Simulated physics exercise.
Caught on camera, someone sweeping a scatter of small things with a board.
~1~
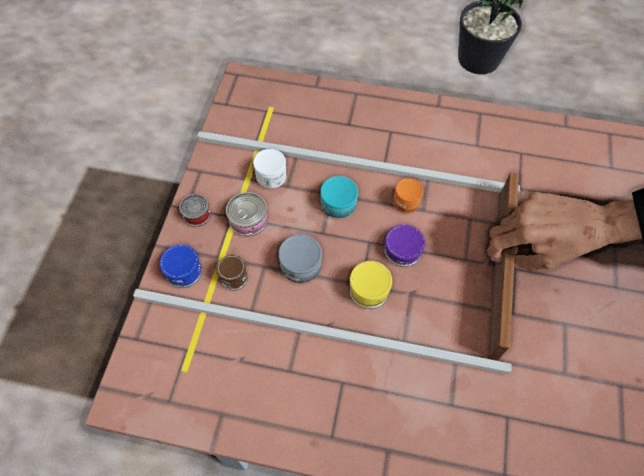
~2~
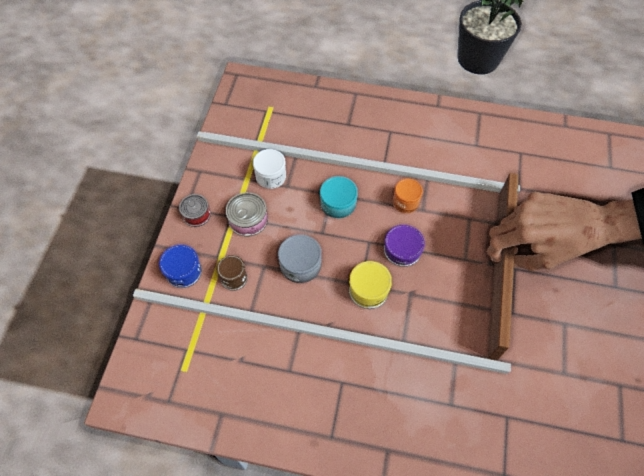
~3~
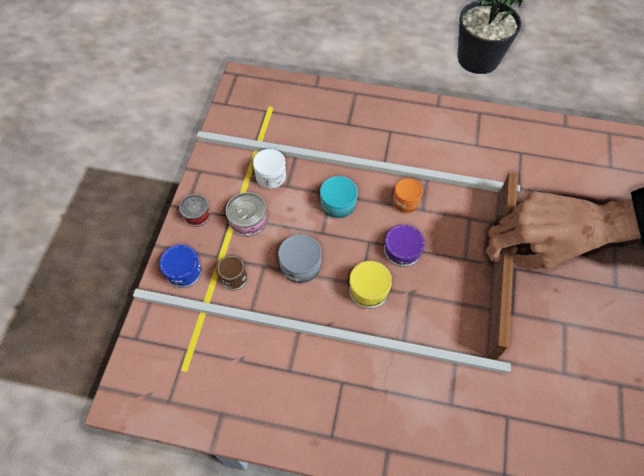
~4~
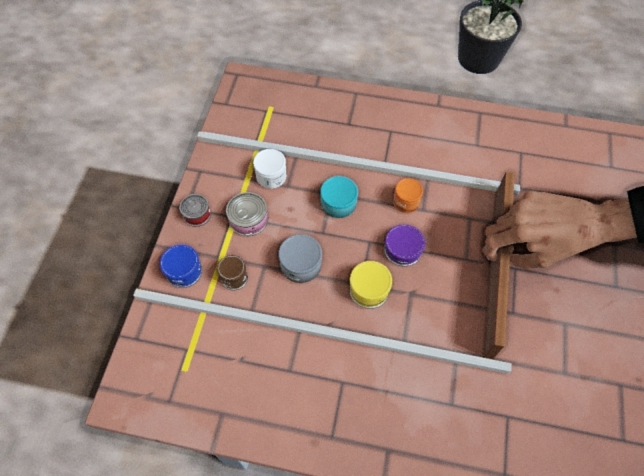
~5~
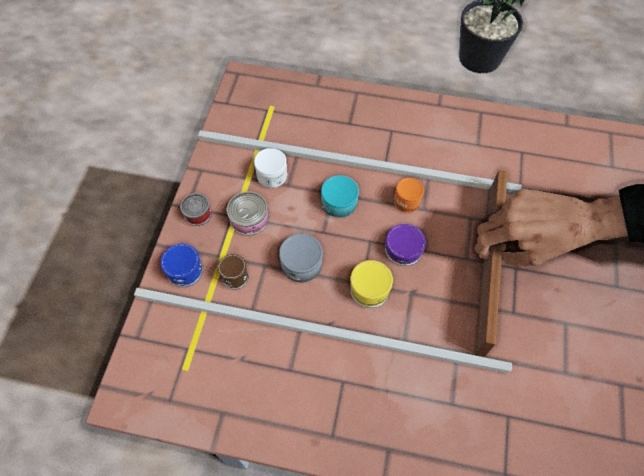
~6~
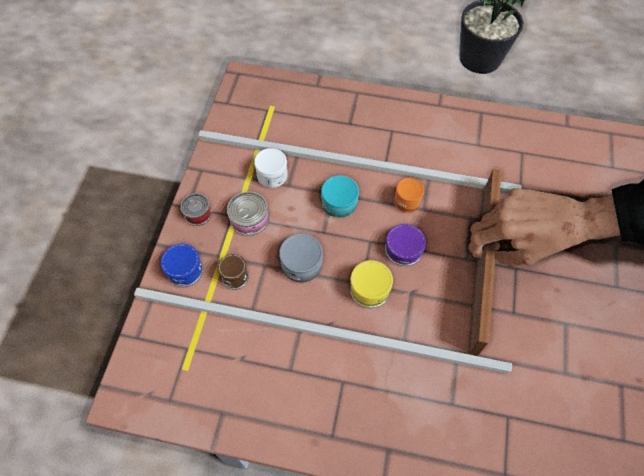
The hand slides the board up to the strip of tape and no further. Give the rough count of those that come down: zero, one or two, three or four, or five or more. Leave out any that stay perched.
Outcome: The number that fall off is one or two.
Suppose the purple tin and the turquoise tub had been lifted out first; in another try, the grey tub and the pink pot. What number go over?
First 0, then 0.
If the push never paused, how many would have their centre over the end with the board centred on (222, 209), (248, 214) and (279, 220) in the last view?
In that order 1, 0 and 0.
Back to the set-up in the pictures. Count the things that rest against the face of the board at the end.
4 of them.
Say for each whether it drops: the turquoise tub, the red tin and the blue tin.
The turquoise tub remains up; the red tin tumbles off; the blue tin remains up.
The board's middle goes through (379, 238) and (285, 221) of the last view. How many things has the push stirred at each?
First 3, then 8.
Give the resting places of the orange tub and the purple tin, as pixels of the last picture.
The orange tub stops around (240, 157); the purple tin around (215, 215).
Soon after, none off yet; red tin at rest near (197, 210); blue tin at rest near (183, 266); pink pot at rest near (249, 214).
Then, none off yet; red tin at rest near (197, 210); blue tin at rest near (183, 266); pink pot moving near (246, 210).
By the end, the number that fall off is one or two; fallen, red tin.
